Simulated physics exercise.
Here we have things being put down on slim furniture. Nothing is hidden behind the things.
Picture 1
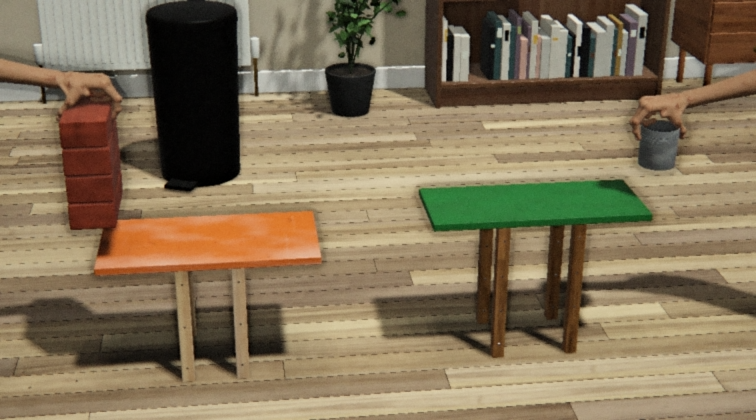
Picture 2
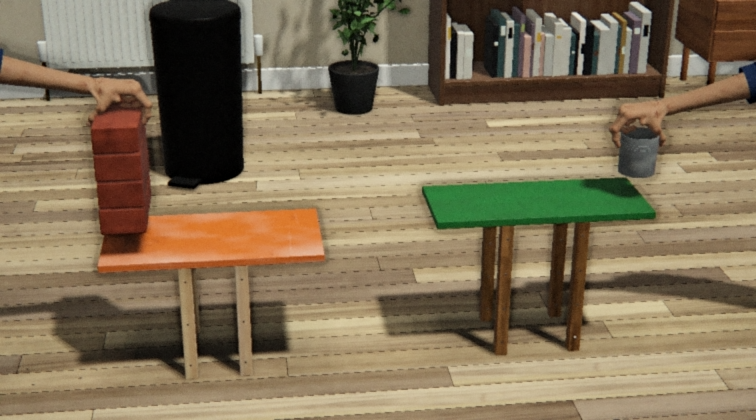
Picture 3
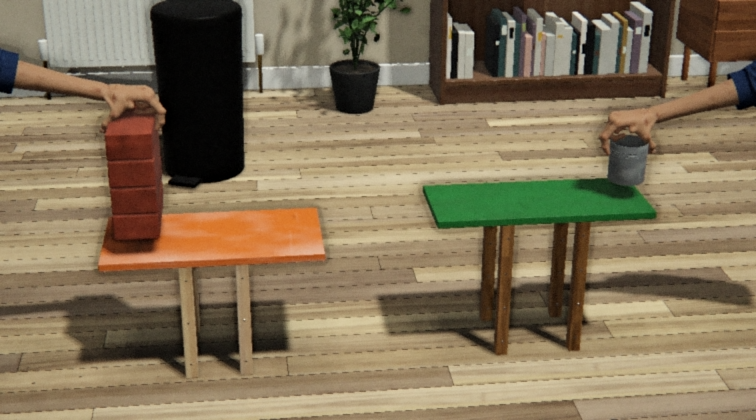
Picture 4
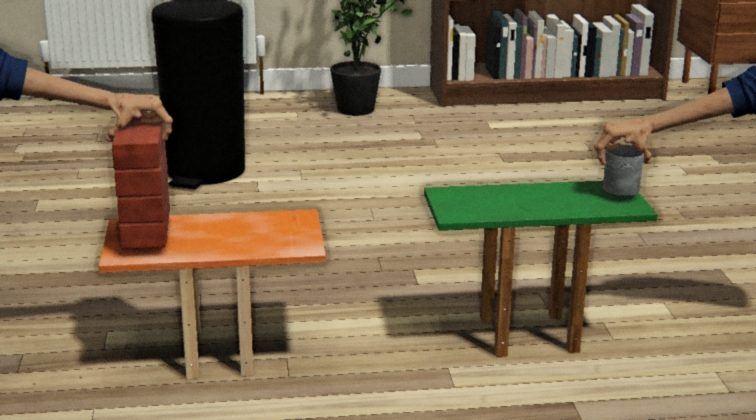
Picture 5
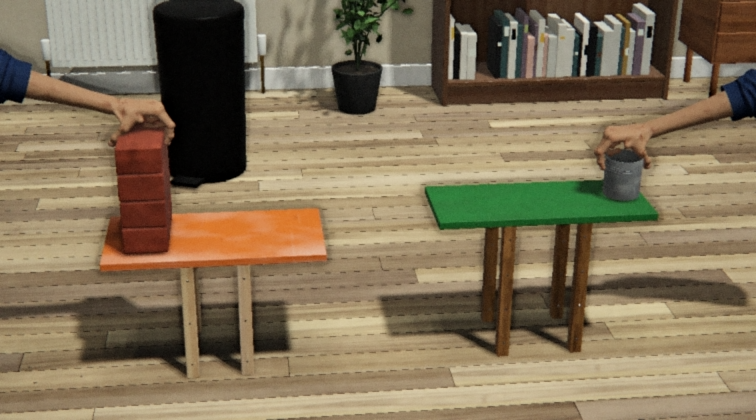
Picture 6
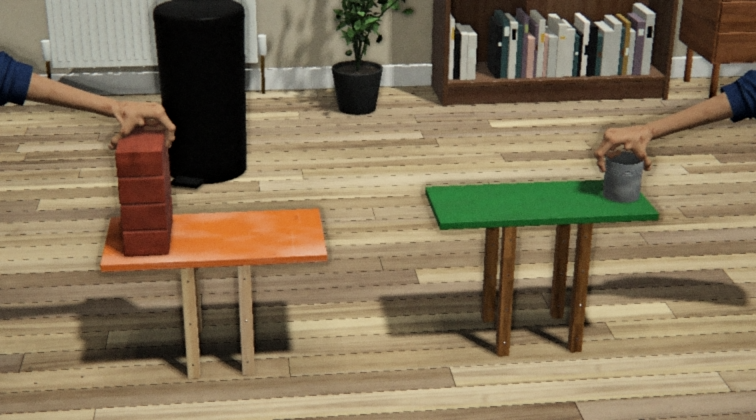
Two hands lower red bricks onto an orange table and a gray beaker onto a green one.
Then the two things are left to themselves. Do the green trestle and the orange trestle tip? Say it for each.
The green trestle holds firm, the orange trestle overbalances.
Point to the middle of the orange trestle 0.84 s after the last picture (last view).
At about (89, 271).
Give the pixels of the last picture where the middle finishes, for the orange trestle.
At about (107, 275).
Then, 0.54 s after the last picture, green trestle at rest near (539, 203); orange trestle tipped 21° from how it was near (166, 238).
Then, 0.70 s after the last picture, green trestle at rest near (539, 203); orange trestle tipped 48° from how it was near (112, 260).
Then, 0.84 s after the last picture, green trestle at rest near (539, 203); orange trestle tipped 67° from how it was near (89, 270).
At rest, the green trestle stays flat on its feet, near (539, 203); the orange trestle tips up, near (107, 275).
